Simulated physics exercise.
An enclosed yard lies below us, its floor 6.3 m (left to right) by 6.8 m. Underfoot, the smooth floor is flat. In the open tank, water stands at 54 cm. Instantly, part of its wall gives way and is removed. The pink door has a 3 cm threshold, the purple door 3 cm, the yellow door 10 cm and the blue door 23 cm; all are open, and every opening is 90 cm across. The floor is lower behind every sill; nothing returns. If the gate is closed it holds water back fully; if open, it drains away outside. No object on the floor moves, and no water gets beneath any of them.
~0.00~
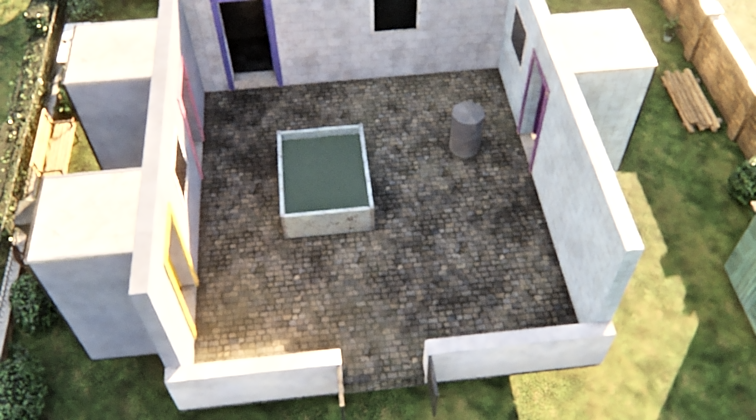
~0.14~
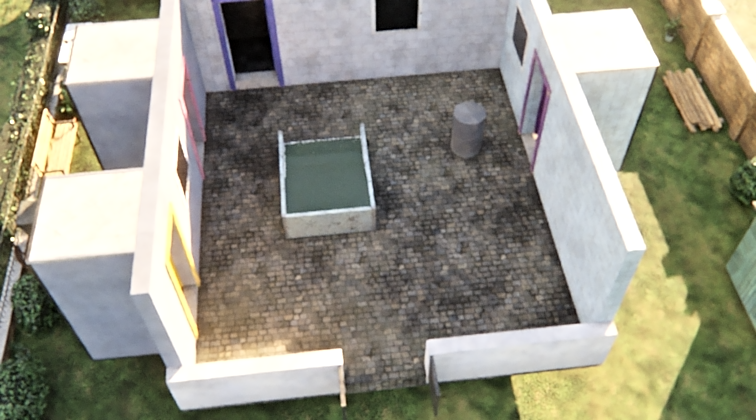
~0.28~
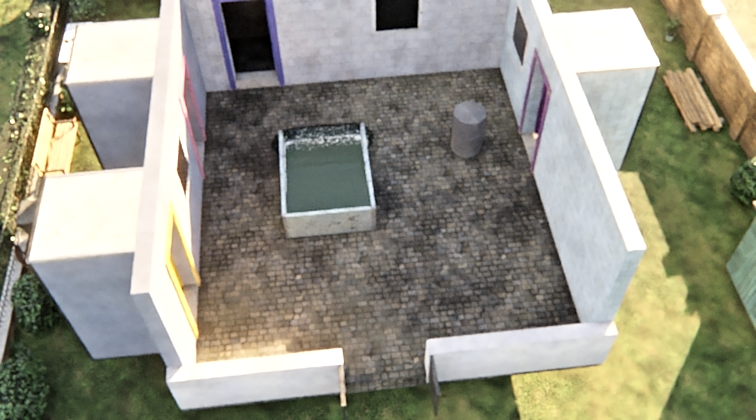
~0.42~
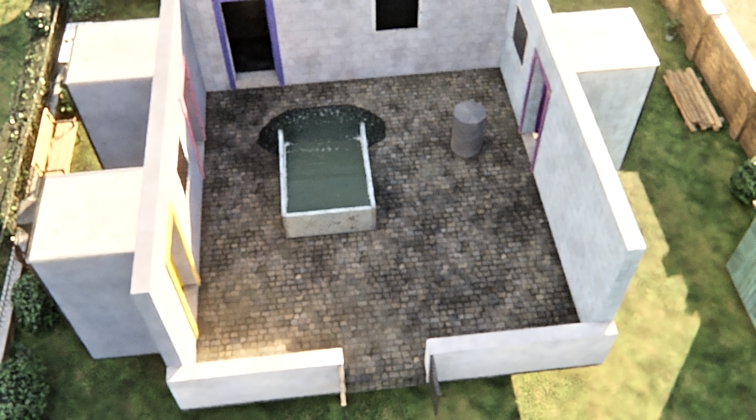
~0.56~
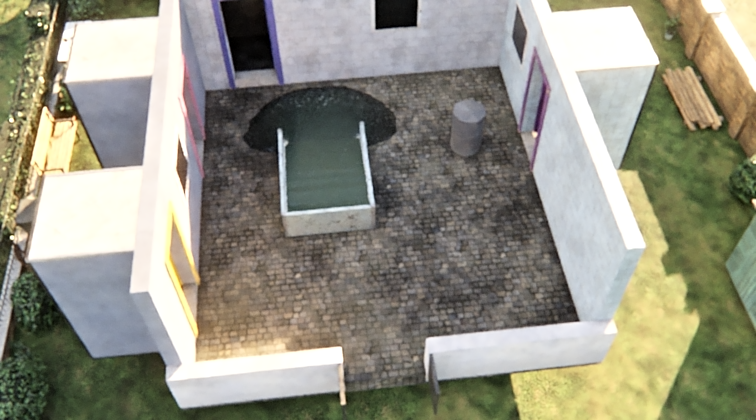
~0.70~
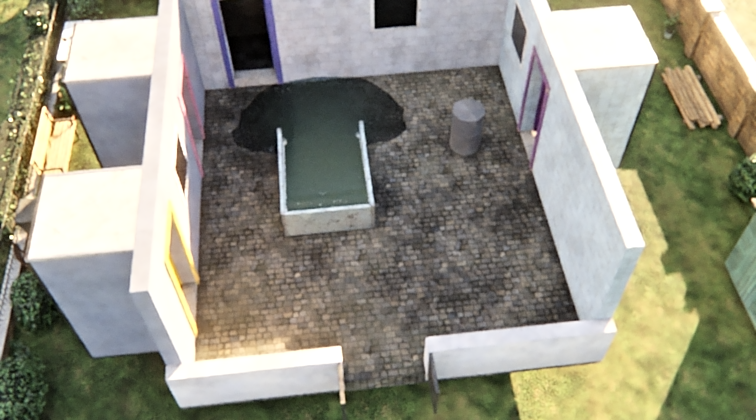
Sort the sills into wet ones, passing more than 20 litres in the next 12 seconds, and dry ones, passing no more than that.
Pink door: Wet; purple door: Wet; yellow door: Dry; blue door: Dry.
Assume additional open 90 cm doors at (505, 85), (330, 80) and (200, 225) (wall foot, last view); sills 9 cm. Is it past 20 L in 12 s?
Check each in turn: The first succeeds, the second succeeds, the third fails.
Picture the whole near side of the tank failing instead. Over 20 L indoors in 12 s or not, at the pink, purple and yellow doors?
Door by door - pink: Within bounds, purple: Within bounds, yellow: Within bounds.
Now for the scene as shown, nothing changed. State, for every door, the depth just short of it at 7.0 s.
Pink 5 cm, purple 5 cm, yellow 2 cm, blue 7 cm.
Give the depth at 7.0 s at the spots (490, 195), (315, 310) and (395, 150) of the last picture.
2, 1 and 1 cm.
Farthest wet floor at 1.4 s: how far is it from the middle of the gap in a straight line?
It comes to some 3.0 metres.
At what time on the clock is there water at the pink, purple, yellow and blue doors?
Doors: Pink 2.4 s / purple 3.2 s / yellow 4.0 s / blue 0.8 s.
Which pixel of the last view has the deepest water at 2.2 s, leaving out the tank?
Roughly (206, 92).
After 1.4 s water covers 15 % of the floor and is deepest (33 cm) near (317, 83); pink door not reached, purple door not reached, yellow door not reached, blue door 20 cm at the sill, 0 L in.
After 2.2 s water covers 20 % of the floor and is deepest (34 cm) near (206, 92); pink door not reached, purple door not reached, yellow door not reached, blue door 22 cm at the sill, 0 L in.
After 3.5 s water covers 40 % of the floor and is deepest (22 cm) near (206, 92); pink door 7 cm at the sill, 4 L in, purple door 5 cm at the sill, 0 L in, yellow door not reached, blue door 16 cm at the sill, 1 L in.
After 7.0 s water covers 80 % of the floor and is deepest (11 cm) near (206, 373); pink door 5 cm at the sill, 34 L in, purple door 5 cm at the sill, 25 L in, yellow door 2 cm at the sill, 0 L in, blue door 7 cm at the sill, 1 L in.
After 12.0 s water covers 100 % of the floor and is deepest (6 cm) near (409, 351); pink door 3 cm at the sill, 42 L in, purple door 4 cm at the sill, 35 L in, yellow door 5 cm at the sill, 0 L in, blue door 3 cm at the sill, 1 L in.
